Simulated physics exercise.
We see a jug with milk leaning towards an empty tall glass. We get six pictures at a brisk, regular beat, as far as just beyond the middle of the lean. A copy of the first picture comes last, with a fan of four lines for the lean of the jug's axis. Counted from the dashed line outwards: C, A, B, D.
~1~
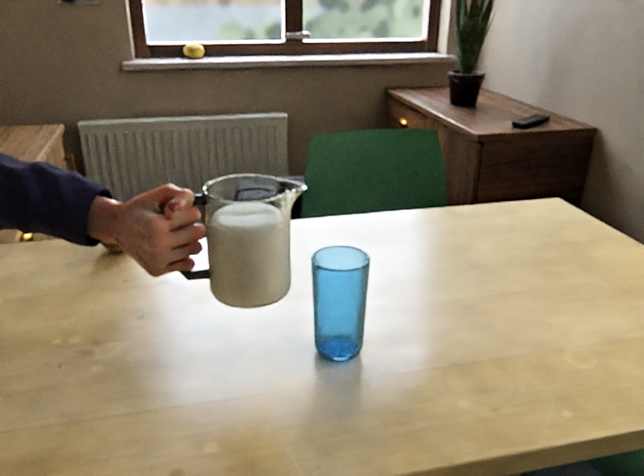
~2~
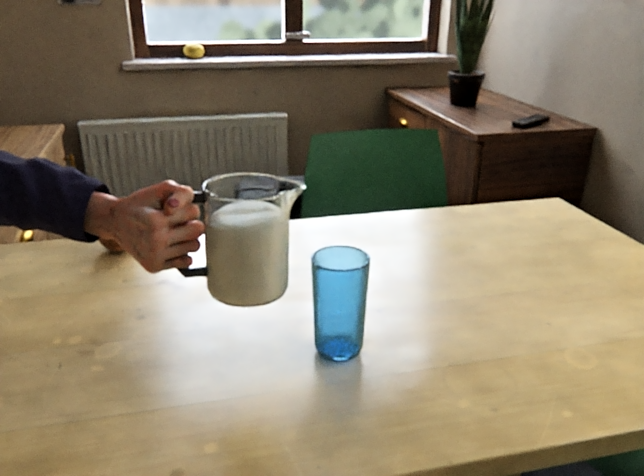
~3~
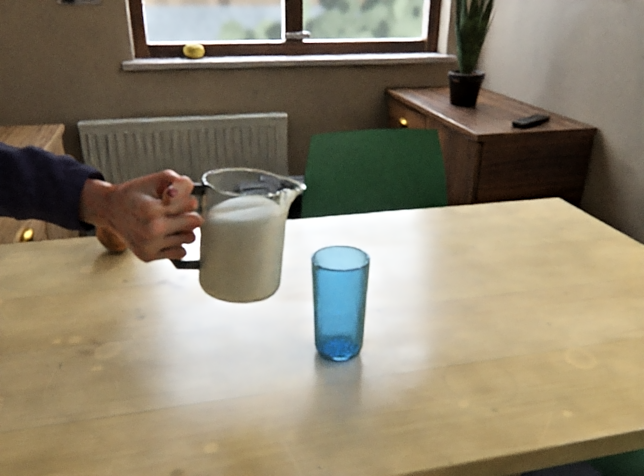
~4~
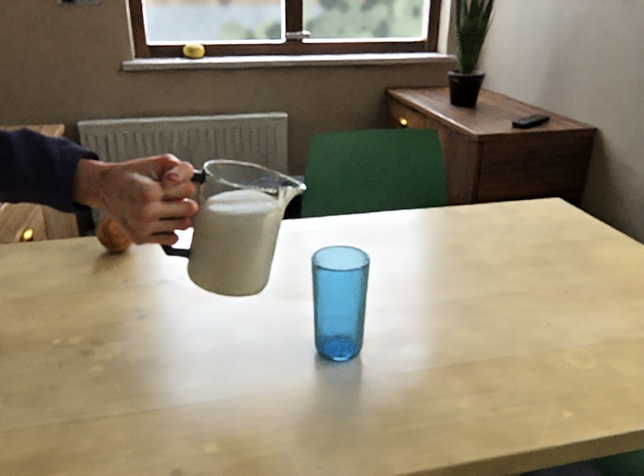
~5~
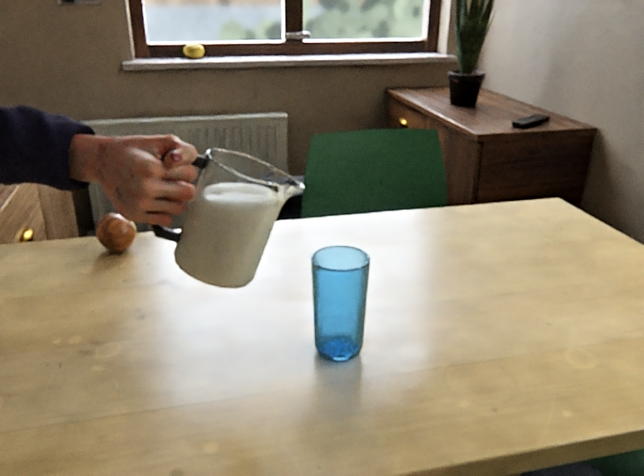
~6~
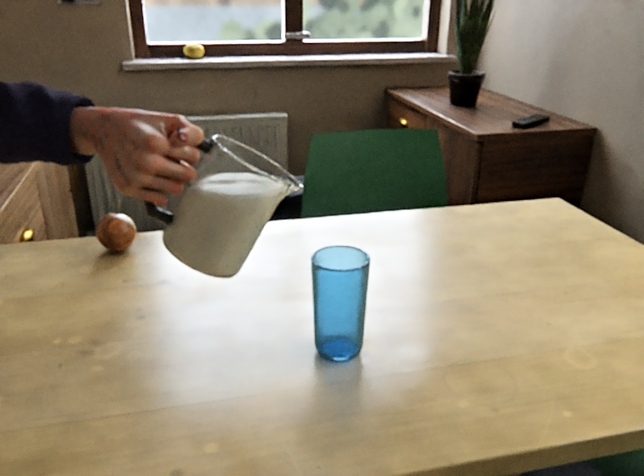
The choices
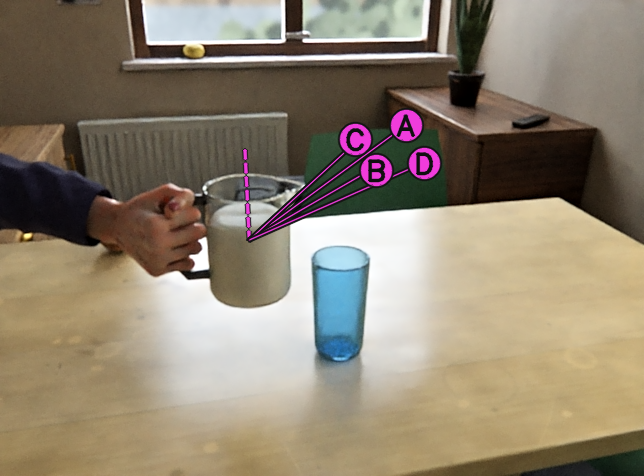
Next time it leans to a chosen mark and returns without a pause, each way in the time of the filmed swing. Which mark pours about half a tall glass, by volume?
B beats the others.
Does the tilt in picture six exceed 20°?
Yes, it does.
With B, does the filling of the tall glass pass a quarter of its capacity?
Yes.
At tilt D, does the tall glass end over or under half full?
Over.
On the marked copy, A at (392, 134); B at (359, 176); C at (344, 152); D at (408, 169).
For tilt A, the tall glass ends with about 32 % of what it can hold.
For tilt B, the tall glass ends with about 50 % of what it can hold.
For tilt C, the tall glass ends with about 20 % of what it can hold.
For tilt D, the tall glass ends with about 70 % of what it can hold.
